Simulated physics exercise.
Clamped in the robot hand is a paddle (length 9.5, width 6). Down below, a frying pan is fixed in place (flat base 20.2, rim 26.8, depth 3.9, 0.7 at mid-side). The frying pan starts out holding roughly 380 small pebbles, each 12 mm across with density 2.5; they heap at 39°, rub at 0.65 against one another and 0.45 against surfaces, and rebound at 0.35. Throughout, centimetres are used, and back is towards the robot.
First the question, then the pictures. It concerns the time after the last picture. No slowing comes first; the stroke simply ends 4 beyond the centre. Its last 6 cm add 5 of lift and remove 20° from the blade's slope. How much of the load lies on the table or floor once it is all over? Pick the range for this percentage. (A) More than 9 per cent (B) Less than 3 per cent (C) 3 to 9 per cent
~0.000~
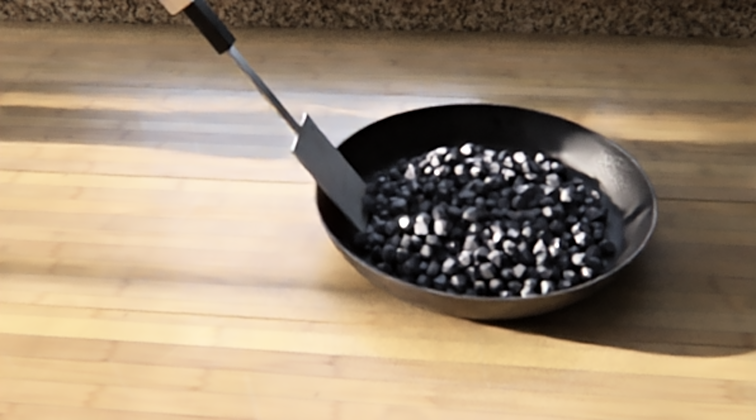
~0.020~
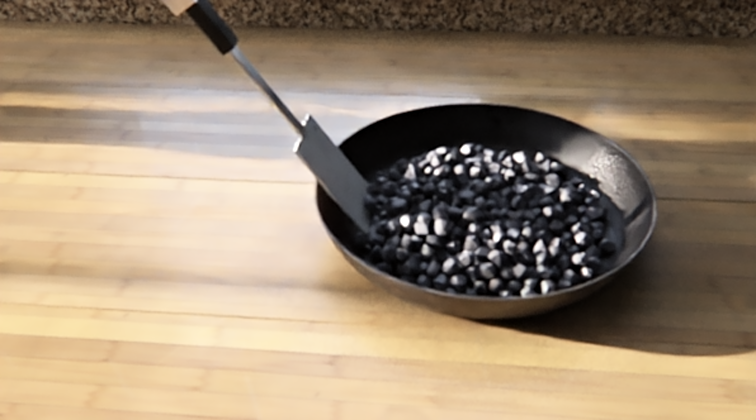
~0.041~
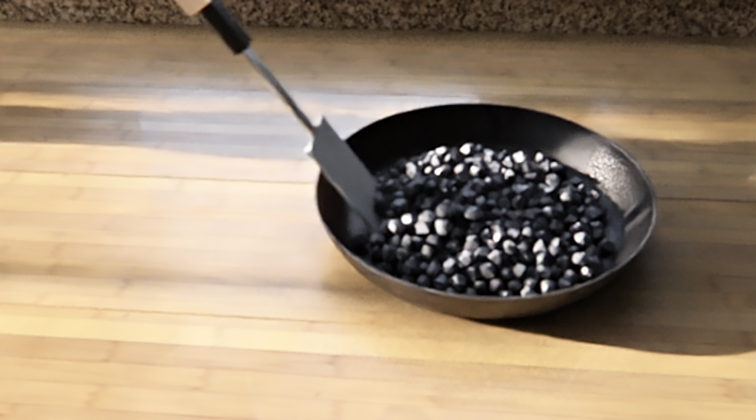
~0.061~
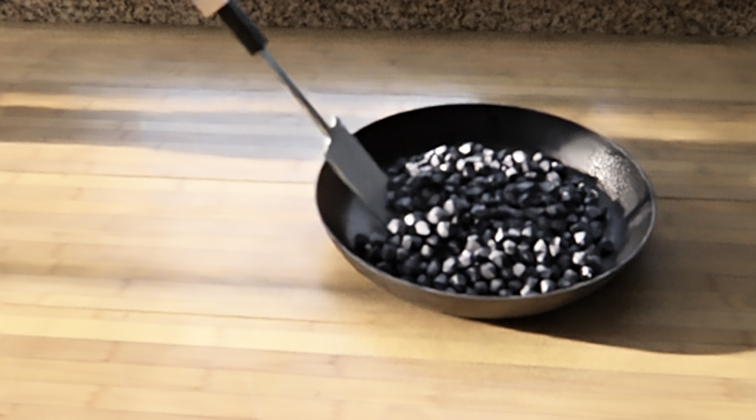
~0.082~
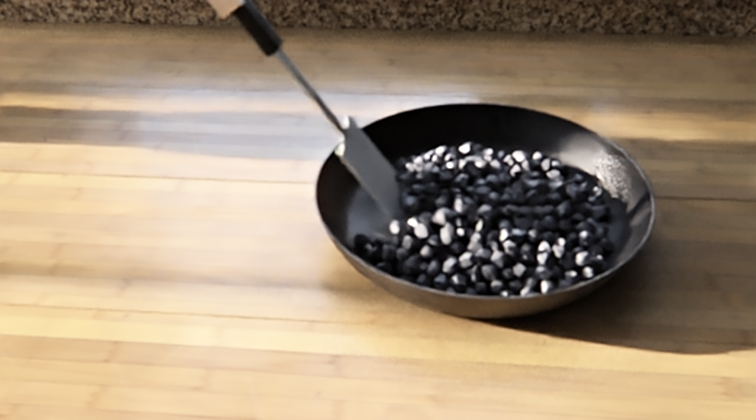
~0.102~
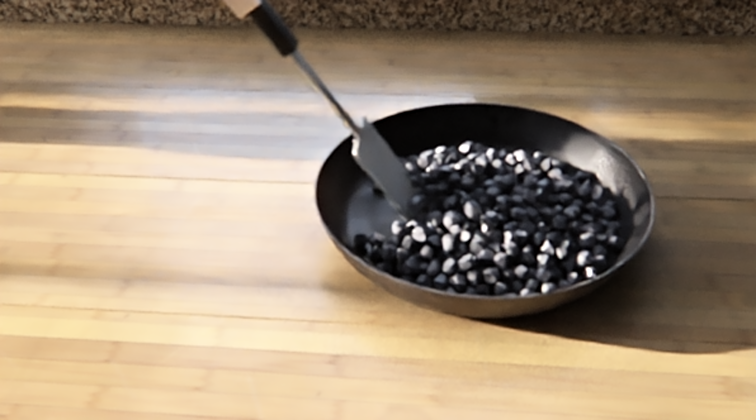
(B) Less than 3 per cent.
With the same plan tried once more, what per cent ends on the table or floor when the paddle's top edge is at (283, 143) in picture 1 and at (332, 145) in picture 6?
Close to 0 in a hundred.
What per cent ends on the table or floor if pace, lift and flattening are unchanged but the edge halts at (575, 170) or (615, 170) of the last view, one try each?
The two tries give near 0 and near 10 in a hundred.
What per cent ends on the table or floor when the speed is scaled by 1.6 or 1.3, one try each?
The two tries give roughly 5 and 0 in a hundred.
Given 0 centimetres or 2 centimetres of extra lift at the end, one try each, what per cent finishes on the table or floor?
You'd get some 0 per cent with the first setting and some 0 per cent with the second.
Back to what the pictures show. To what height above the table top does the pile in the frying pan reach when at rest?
About 4.5 cm above the table.
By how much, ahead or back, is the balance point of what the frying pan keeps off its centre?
3.5 cm ahead.
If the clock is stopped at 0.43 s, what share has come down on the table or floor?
Roughly 0 percent.
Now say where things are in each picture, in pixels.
Paddle top edge at (299, 131), sloping 56°; upper third of the load around (471, 204), from x 360 to 605, top at y 150; 385 in the frying pan, in the first frame.
Paddle top edge at (302, 132), sloping 56°; upper third of the load around (471, 204), from x 360 to 605, top at y 150, in the second frame.
Paddle top edge at (314, 132), sloping 56°; upper third of the load around (464, 203), from x 360 to 605, top at y 150, in the third frame.
Paddle top edge at (329, 133), sloping 56°; upper third of the load around (467, 199), from x 360 to 605, top at y 150, in the fourth frame.
Paddle top edge at (344, 133), sloping 56°; upper third of the load around (475, 198), from x 360 to 605, top at y 150, in the fifth frame.
Paddle top edge at (358, 134), sloping 56°; upper third of the load around (481, 200), from x 360 to 615, top at y 150; 385 in the frying pan, in the sixth frame.
By 0.15 s, sloping 54°, highest piece 4 above the table; 385 in the frying pan.
By 0.20 s, sloping 45°, highest piece 6 above the table; 385 in the frying pan.
By 0.43 s, sloping 36°, highest piece 5 above the table; 385 in the frying pan.
By 1.48 s, sloping 36°, highest piece 4 above the table; 385 in the frying pan.
Final count, 385 in the frying pan. That is 0 % on the table or floor.
